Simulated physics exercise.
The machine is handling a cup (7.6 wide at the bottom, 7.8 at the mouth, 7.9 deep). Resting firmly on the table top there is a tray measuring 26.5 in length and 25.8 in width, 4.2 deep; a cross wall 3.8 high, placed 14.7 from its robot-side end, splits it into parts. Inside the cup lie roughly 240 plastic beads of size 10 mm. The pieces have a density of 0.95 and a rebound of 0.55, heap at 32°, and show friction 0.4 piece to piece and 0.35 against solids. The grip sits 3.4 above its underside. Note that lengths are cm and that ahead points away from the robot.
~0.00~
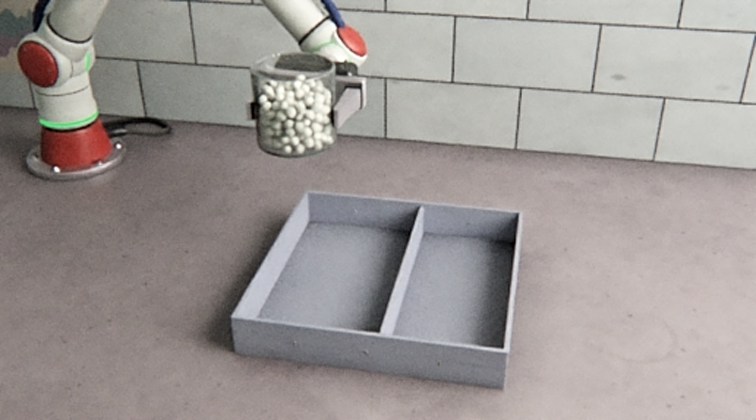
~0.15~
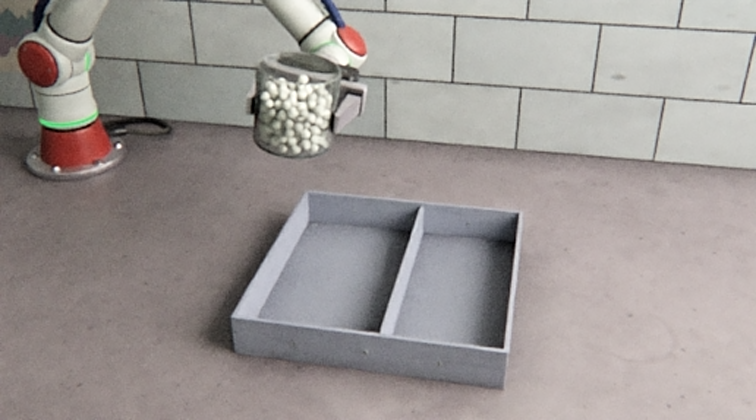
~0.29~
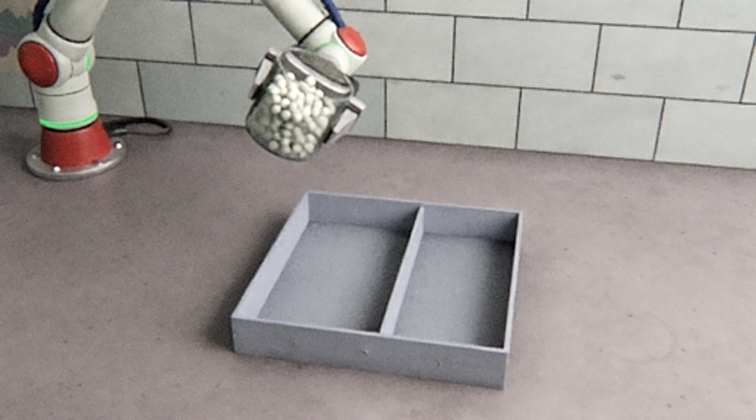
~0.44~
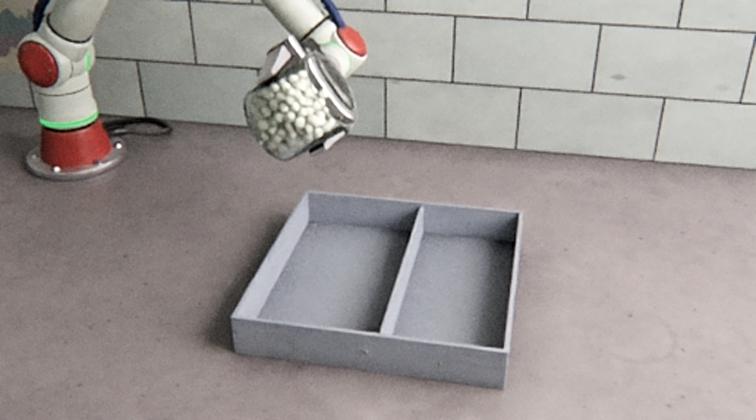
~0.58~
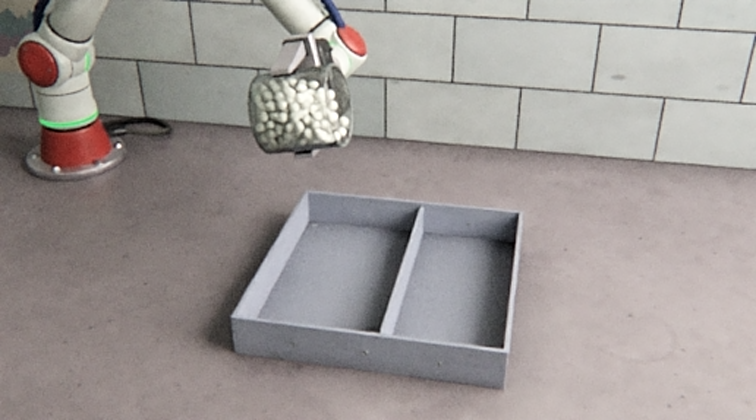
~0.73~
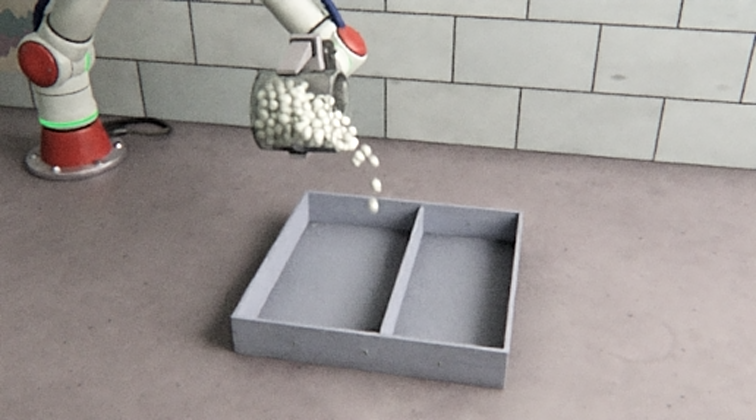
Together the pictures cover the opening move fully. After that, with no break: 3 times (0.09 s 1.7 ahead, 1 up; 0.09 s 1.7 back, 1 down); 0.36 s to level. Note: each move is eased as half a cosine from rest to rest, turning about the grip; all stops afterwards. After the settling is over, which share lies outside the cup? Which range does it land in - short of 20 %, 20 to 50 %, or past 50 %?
It lands past 50 %.
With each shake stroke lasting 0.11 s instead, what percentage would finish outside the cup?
About 70 per cent in that case.
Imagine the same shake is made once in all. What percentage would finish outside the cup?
Approx. 40 per cent.
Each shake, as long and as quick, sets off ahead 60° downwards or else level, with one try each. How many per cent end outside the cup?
You'd get about 30 per cent with the first setting and about 70 per cent with the second.
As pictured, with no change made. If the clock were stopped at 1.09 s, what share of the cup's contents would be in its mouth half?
Near 75 in a hundred.
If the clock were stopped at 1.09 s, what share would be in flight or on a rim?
I'd put it near 18 per cent.
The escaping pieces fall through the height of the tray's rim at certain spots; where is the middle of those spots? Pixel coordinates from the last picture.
Estimated centre near (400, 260) in pixels.
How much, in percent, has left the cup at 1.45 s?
Roughly 75 percent by that moment.
After 1.09 s, tilted 86° forward, highest piece 21 above the table; 122 in the cup, 42 in the robot-side part, 36 in the far-side part, 43 in flight or on a rim.
After 1.45 s, tilted 43° forward, highest piece 23 above the table; 103 in the robot-side part, 72 in the far-side part, 64 in the cup, 1 on the table or floor, 3 in flight or on a rim.
After 1.83 s, level, highest piece 23 above the table; 106 in the robot-side part, 72 in the far-side part, 64 in the cup, 1 on the table or floor.
After 2.88 s, level, highest piece 23 above the table; 106 in the robot-side part, 72 in the far-side part, 64 in the cup, 1 on the table or floor.
In the end, 106 in the robot-side part, 72 in the far-side part, 64 in the cup, 1 on the table or floor. That is 74 % outside the cup.
